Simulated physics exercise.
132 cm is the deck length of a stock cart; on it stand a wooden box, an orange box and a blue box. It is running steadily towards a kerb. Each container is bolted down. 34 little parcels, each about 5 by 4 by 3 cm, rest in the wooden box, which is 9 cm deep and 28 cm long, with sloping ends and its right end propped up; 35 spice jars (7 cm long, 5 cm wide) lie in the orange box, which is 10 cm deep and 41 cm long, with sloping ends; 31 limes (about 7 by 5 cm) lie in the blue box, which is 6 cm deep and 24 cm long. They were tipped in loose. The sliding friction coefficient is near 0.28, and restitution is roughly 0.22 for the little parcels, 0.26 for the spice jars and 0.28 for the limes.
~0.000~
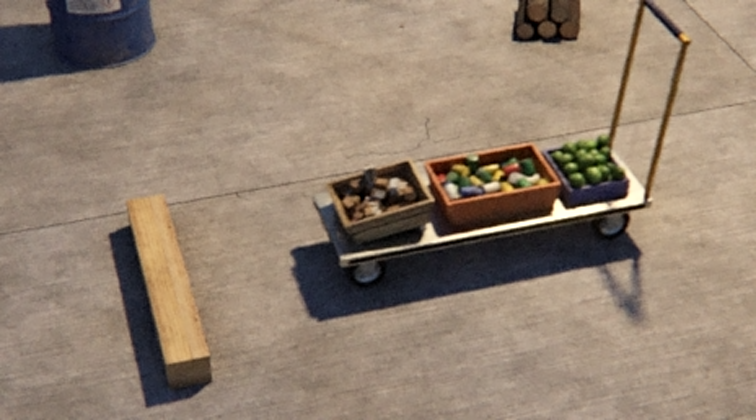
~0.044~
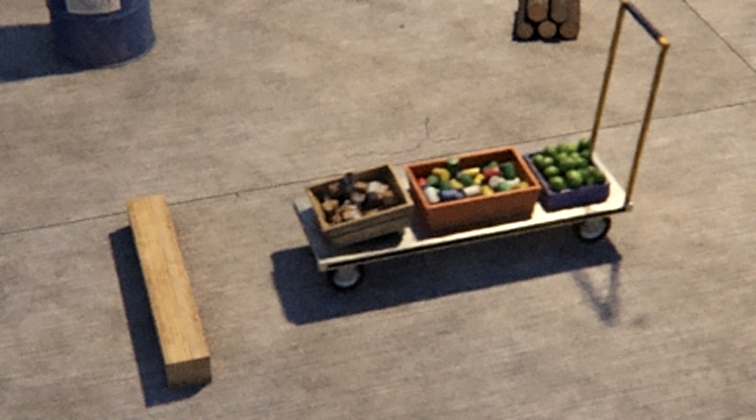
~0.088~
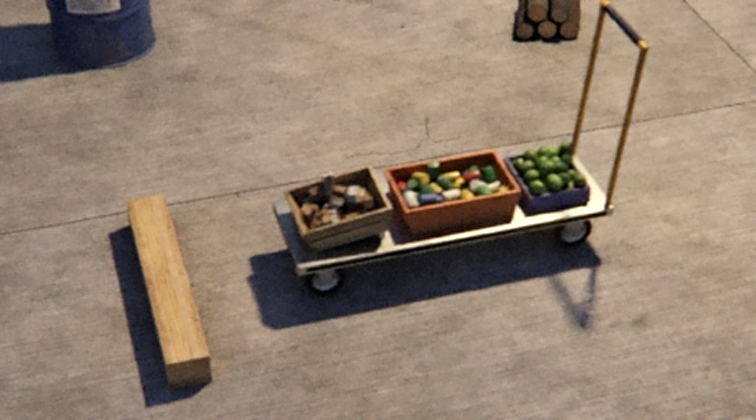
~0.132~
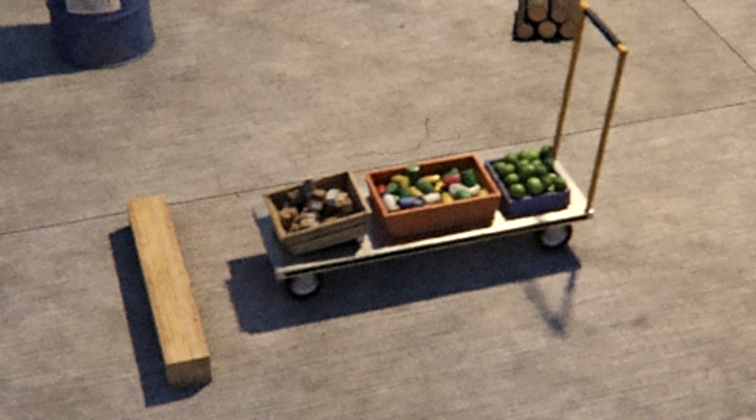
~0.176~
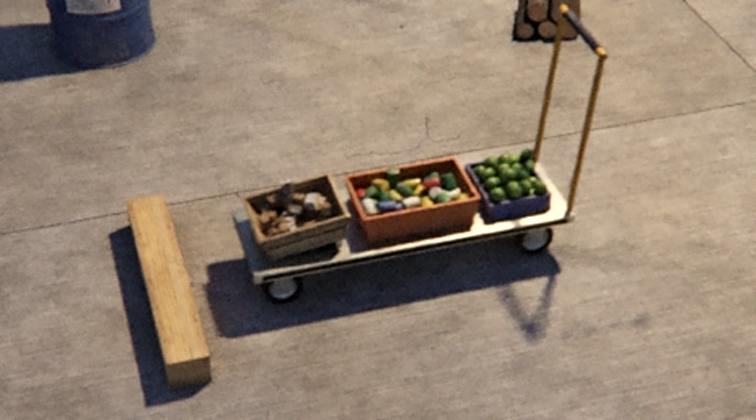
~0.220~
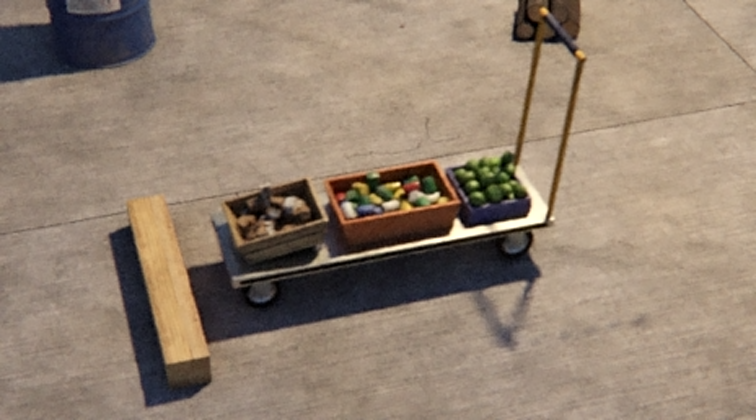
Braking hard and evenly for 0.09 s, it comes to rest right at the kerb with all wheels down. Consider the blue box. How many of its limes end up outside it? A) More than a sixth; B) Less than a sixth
(A) More than a sixth.
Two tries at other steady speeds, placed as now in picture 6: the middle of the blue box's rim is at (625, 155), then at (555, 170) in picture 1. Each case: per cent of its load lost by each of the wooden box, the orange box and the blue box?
Per cent lost, first try then second - wooden box: 10, 0; orange box: 10, 0; blue box: 40, 10.
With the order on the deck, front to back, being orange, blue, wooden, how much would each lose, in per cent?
With that order the wooden box sheds 10 per cent of its load, the orange box 0 per cent, and the blue box 20 per cent.
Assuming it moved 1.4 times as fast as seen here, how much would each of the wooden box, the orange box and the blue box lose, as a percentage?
In that case the wooden box sheds 20 per cent, the orange box 10 per cent and the blue box 30 per cent.
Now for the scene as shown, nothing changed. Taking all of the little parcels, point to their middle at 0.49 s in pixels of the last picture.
Middle: About (208, 236) px.
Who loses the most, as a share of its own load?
The blue box is the one.
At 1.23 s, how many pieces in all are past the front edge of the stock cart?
Close to 2.
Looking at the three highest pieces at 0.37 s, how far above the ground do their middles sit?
34 cm.
After 0.27 s, braking starts.
After 0.37 s, wooden box 34 in, 0 out, orange box 35 in, 0 out and blue box 30 in, 1 out.
After 0.49 s, wooden box 34 in, 0 out, orange box 35 in, 0 out and blue box 26 in, 5 out.
After 0.72 s, wooden box 32 in, 2 out, orange box 35 in, 0 out and blue box 24 in, 7 out.
Final count (at 1.23 s), wooden box 32 in, 2 out, orange box 35 in, 0 out and blue box 23 in, 8 out. Asked share, 8 of 31, 26 per cent.
